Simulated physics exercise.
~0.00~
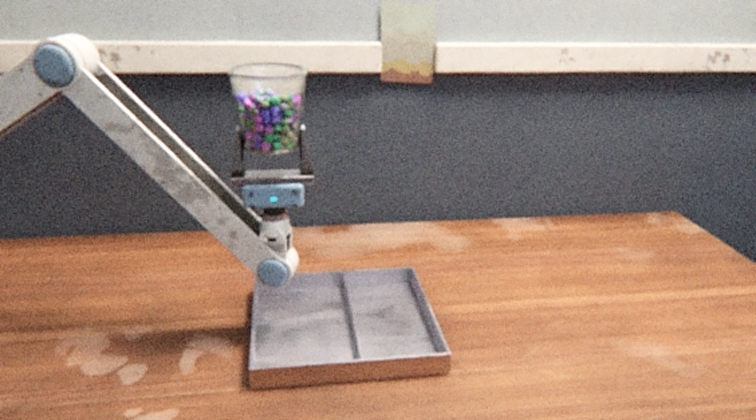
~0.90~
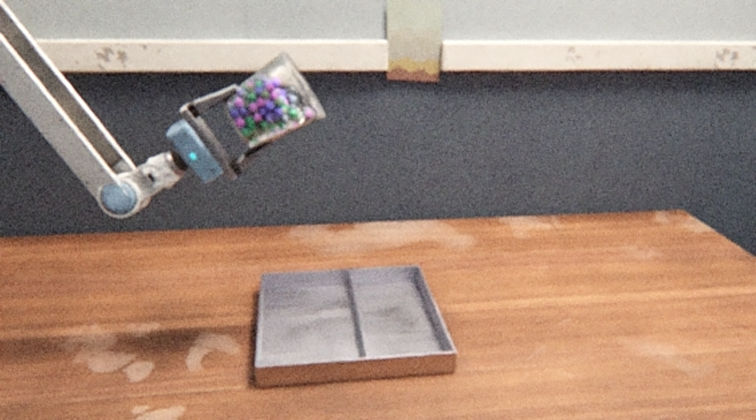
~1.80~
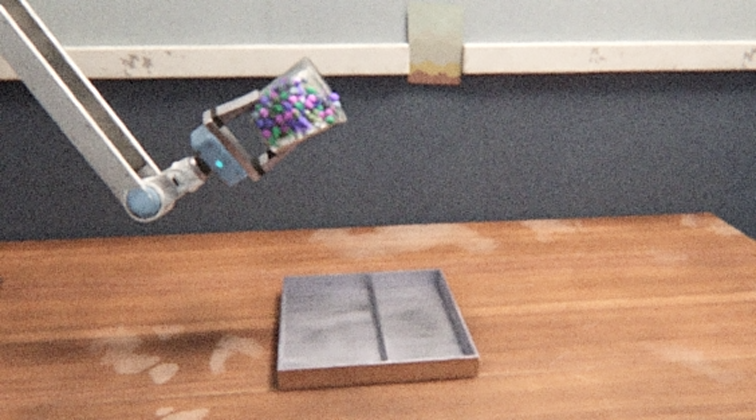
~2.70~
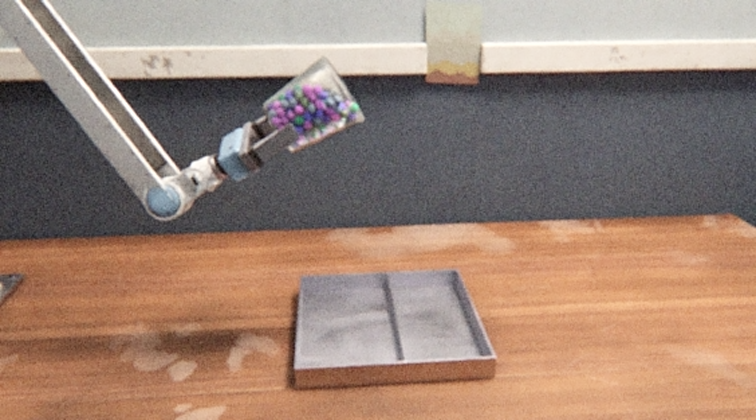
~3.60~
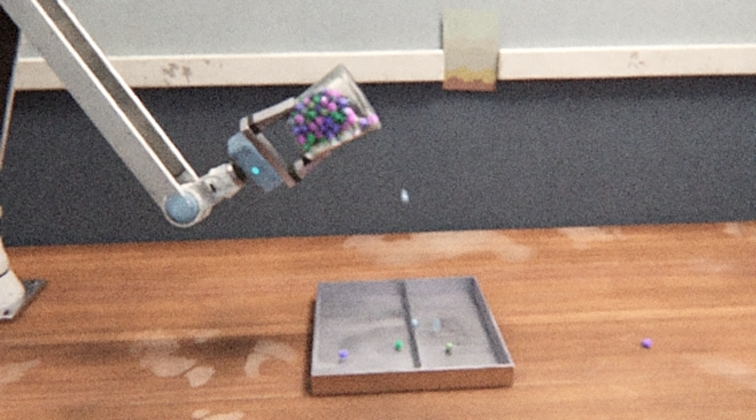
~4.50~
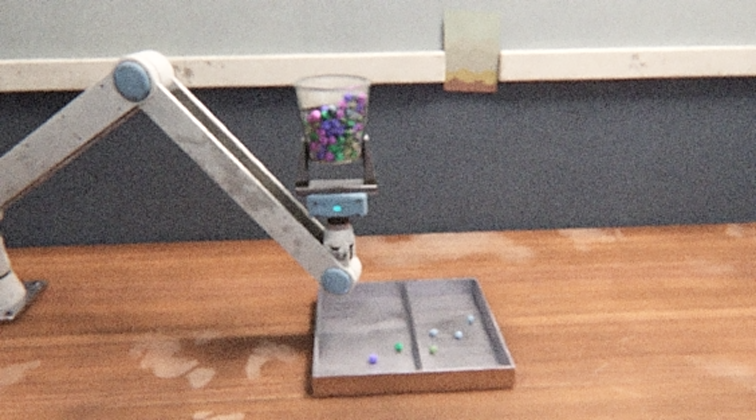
A robot arm tipped a clear cup of colourful round sweets over a divided grey tray and held it slanting, until a few dropped into both parts and one landed on the wooden table, then brought it upright, still mostly full.
